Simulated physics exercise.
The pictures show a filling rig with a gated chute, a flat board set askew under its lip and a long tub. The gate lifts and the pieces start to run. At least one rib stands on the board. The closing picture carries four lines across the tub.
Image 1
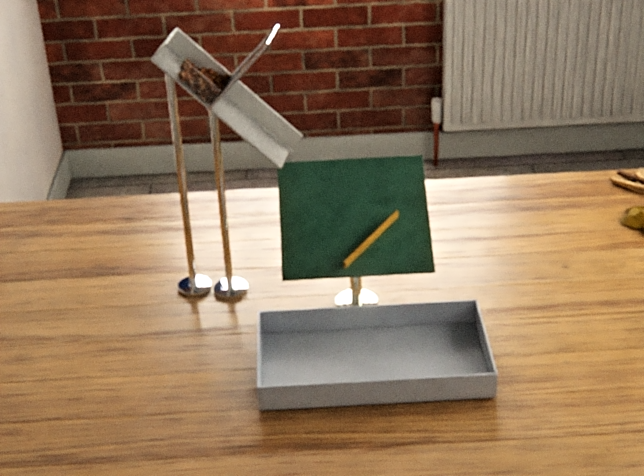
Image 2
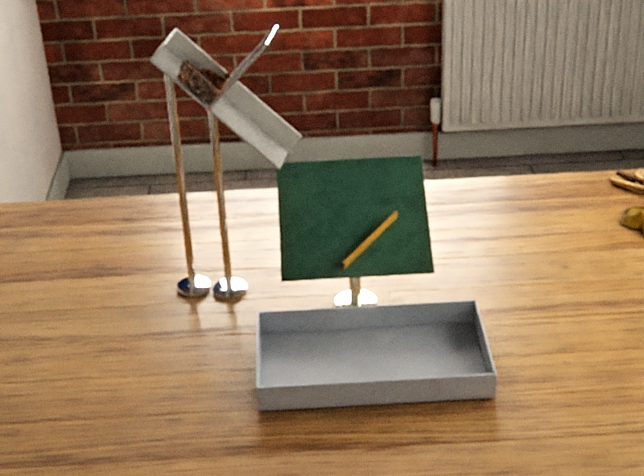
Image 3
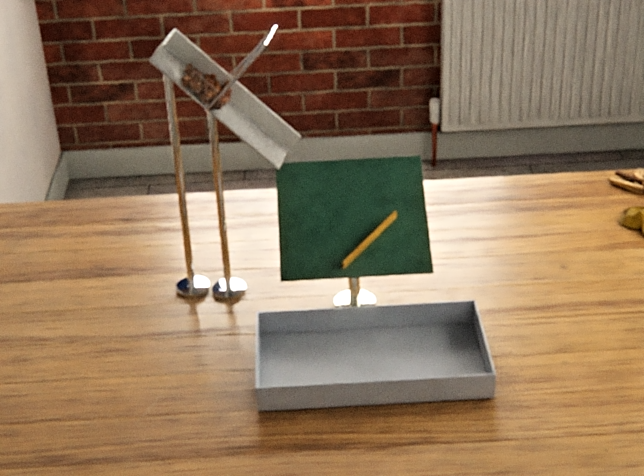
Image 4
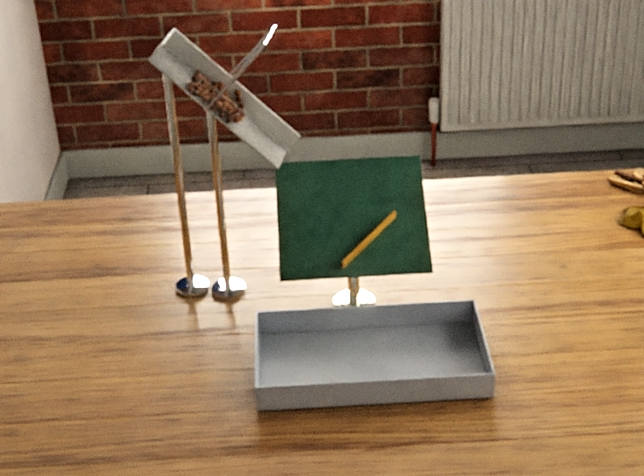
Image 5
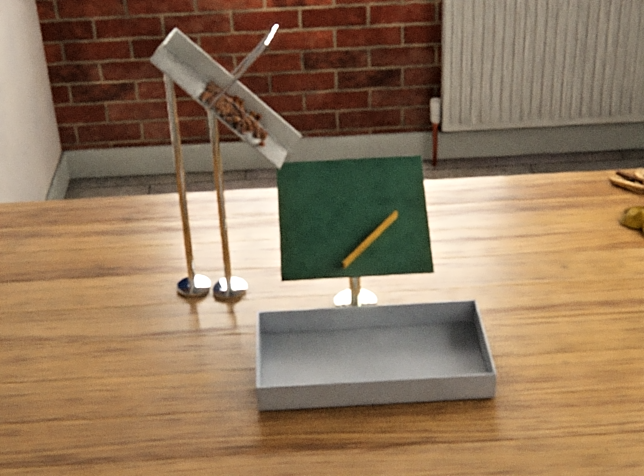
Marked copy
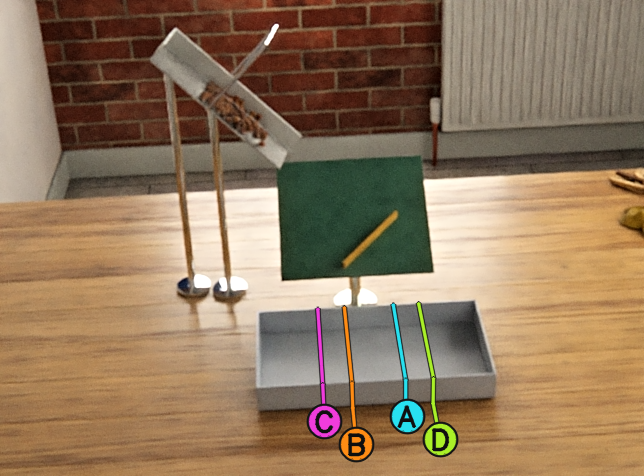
A green board with a yellow rib stood tilted behind an empty gray tub on a wooden table, while small brown pieces slid down a raised, sloping chute toward the right after its gate lifted.
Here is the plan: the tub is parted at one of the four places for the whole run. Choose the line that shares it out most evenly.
Best: C.
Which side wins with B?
The left side.
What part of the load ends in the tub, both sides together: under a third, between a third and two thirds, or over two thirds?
About that: Over two thirds.
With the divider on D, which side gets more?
Left.
On the marked copy, line A crosses the front rim at (405, 379); line B crosses the front rim at (351, 382); line C crosses the front rim at (322, 383); line D crosses the front rim at (433, 377).
If A is chosen, of what is caught, nearly all on the left of the divider, a stray few on the right.
If B is chosen, of what is caught, most on the left of the divider, a small part on the right.
If C is chosen, of what is caught, about a third on the left of the divider, about two thirds on the right.
If D is chosen, of what is caught, nearly all on the left of the divider, a stray few on the right.
